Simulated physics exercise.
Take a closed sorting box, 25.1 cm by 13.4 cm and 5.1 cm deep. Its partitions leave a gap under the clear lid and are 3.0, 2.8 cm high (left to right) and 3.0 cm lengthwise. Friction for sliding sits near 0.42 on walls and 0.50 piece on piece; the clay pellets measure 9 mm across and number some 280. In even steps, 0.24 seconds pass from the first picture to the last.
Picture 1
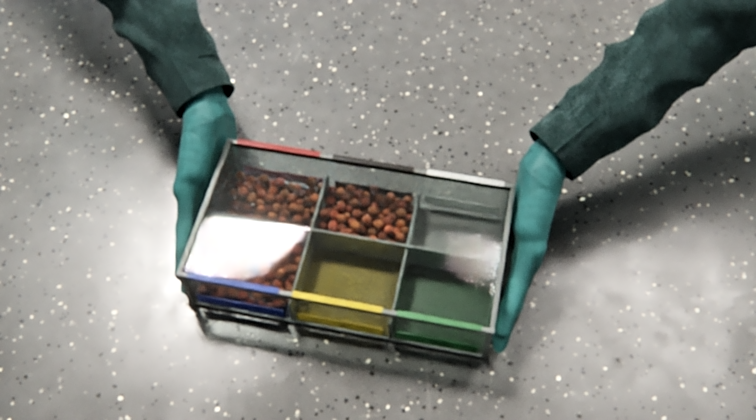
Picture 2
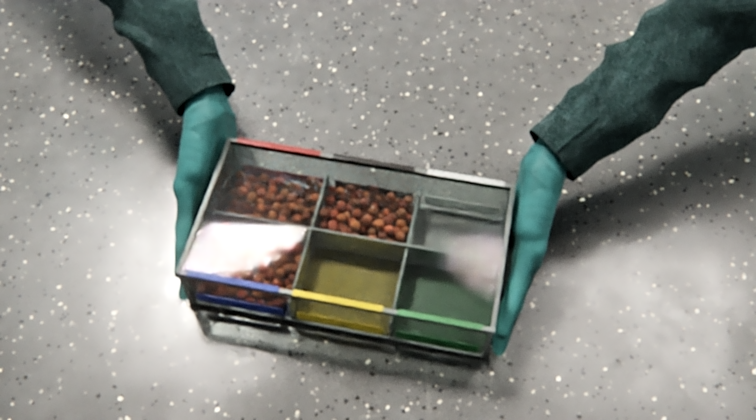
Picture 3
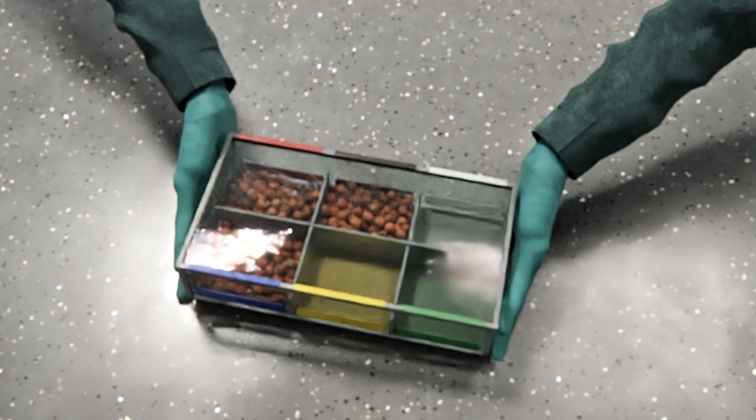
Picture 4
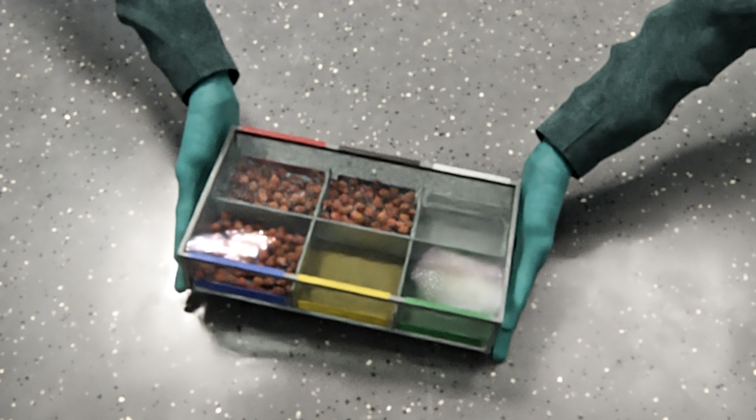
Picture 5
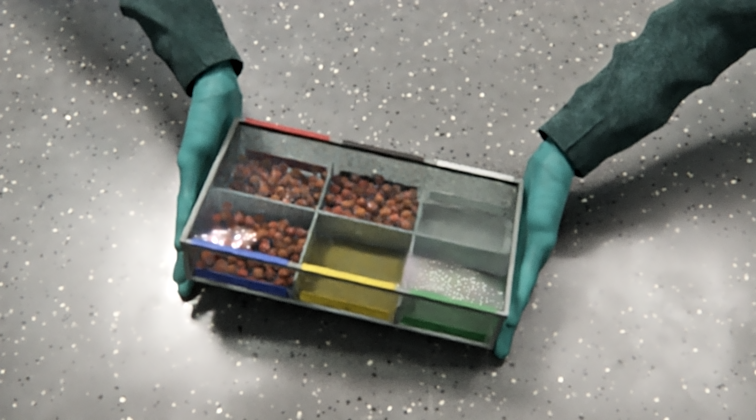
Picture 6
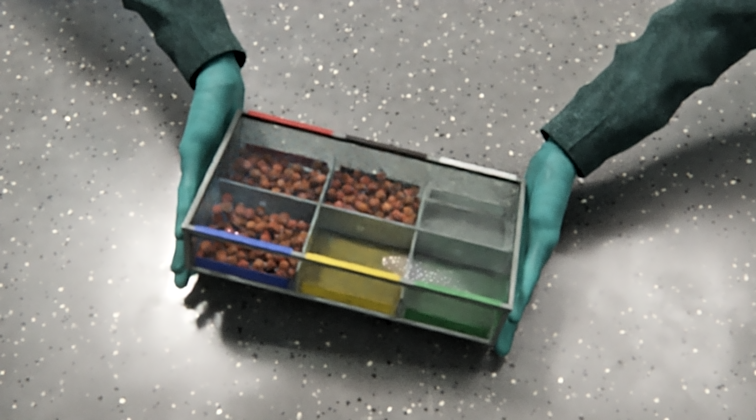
Over a speckled grey floor, two green-gloved hands held a clear-lidded box with reddish-brown pellets in three of its six compartments, then slowly tilted it a little while the pellets stayed in their sections.
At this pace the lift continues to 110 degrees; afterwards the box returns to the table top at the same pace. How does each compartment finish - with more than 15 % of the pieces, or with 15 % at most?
Red: More than 15 %, blue: At most 15 %, green: At most 15 %, yellow: At most 15 %, white: More than 15 %, black: More than 15 %.
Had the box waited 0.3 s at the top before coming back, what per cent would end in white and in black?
Final amounts would be white 30% and black 40%.
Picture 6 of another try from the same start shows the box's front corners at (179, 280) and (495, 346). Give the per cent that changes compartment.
Near 70 %.
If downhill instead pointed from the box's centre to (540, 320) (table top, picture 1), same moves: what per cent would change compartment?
I'd estimate about 100 %.
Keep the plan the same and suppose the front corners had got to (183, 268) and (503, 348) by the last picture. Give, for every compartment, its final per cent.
By the end, red has 5%, blue has 20%, green has 55%, yellow has 20%, white has 0% and black has 0%.
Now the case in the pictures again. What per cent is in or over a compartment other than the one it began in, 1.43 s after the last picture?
Roughly 30 in a hundred.
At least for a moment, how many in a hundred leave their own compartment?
That share comes to about 50 per cent.
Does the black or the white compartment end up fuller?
The black one has more.
Then, 1.43 s after the last picture, tilt 109 degrees; red 30 %, blue 15 %, white 15 %, black 40 %.
Then, 2.40 s after the last picture, tilt 51 degrees; red 25 %, blue 5 %, white 30 %, black 40 %.
Then, 3.34 s after the last picture, tilt 0 degrees; red 25 %, blue 5 %, white 30 %, black 40 %.
In the end, red 25 %, blue 5 %, green 0 %, yellow 0 %, white 30 %, black 40 %.
